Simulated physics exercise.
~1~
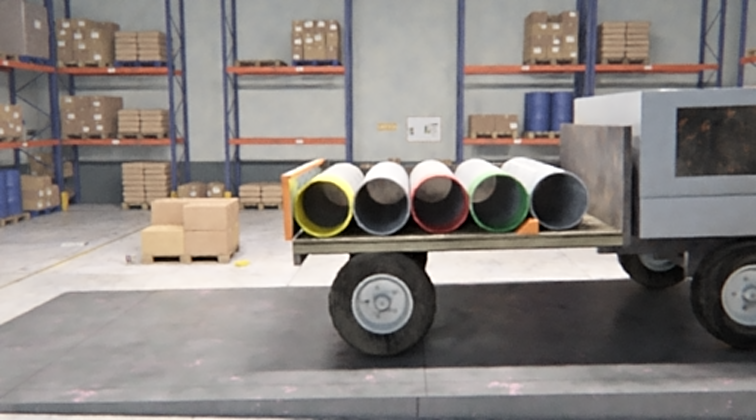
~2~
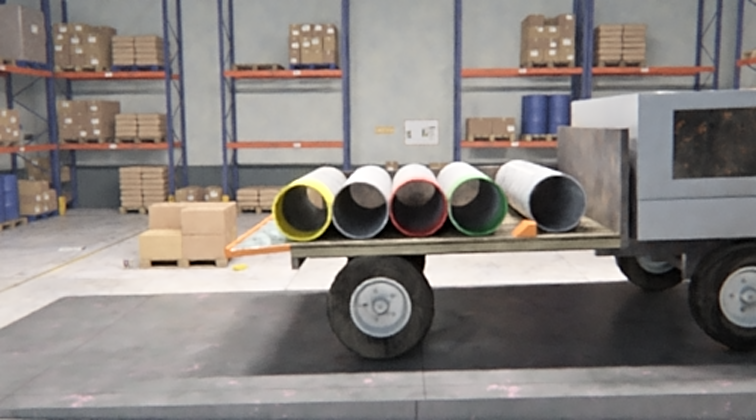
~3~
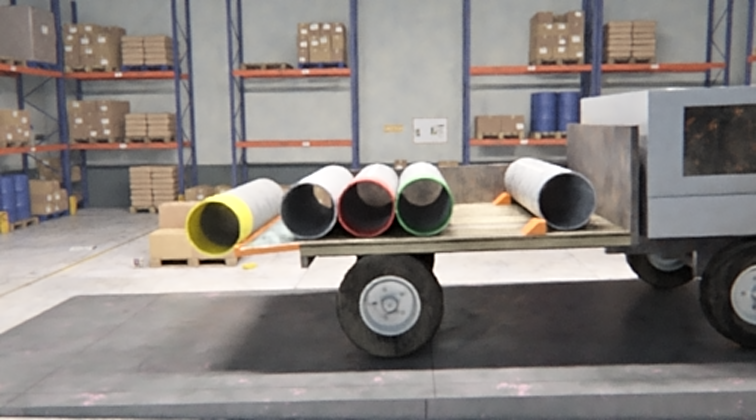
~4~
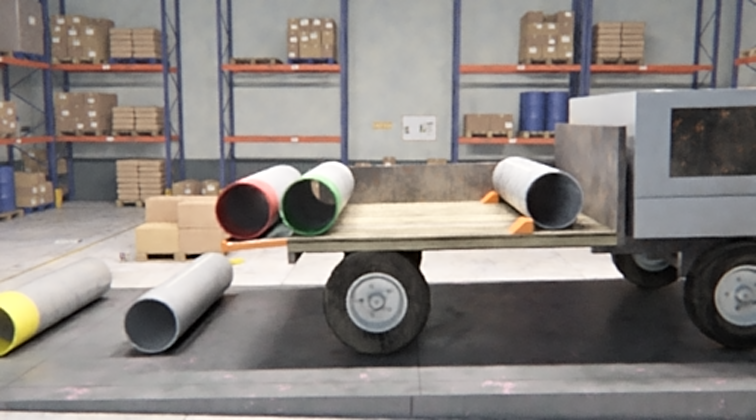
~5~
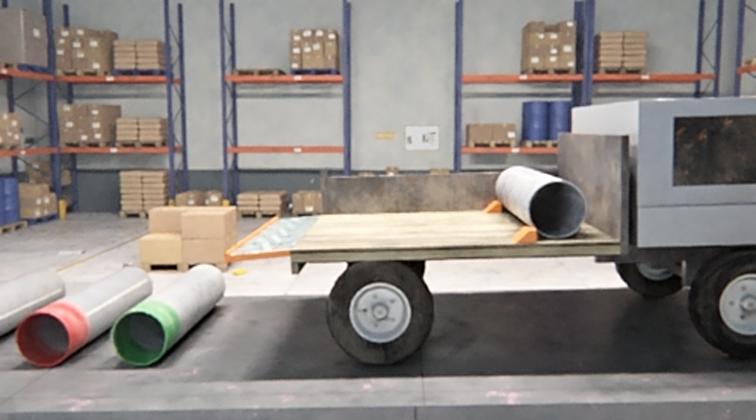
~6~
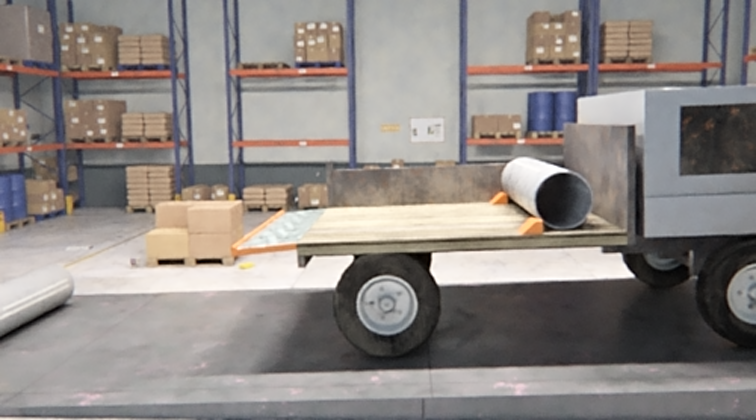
Warehouse with a parked flatbed truck dropping its tailgate, four plastic pipes rolling off leftward, one staying behind an orange chock.
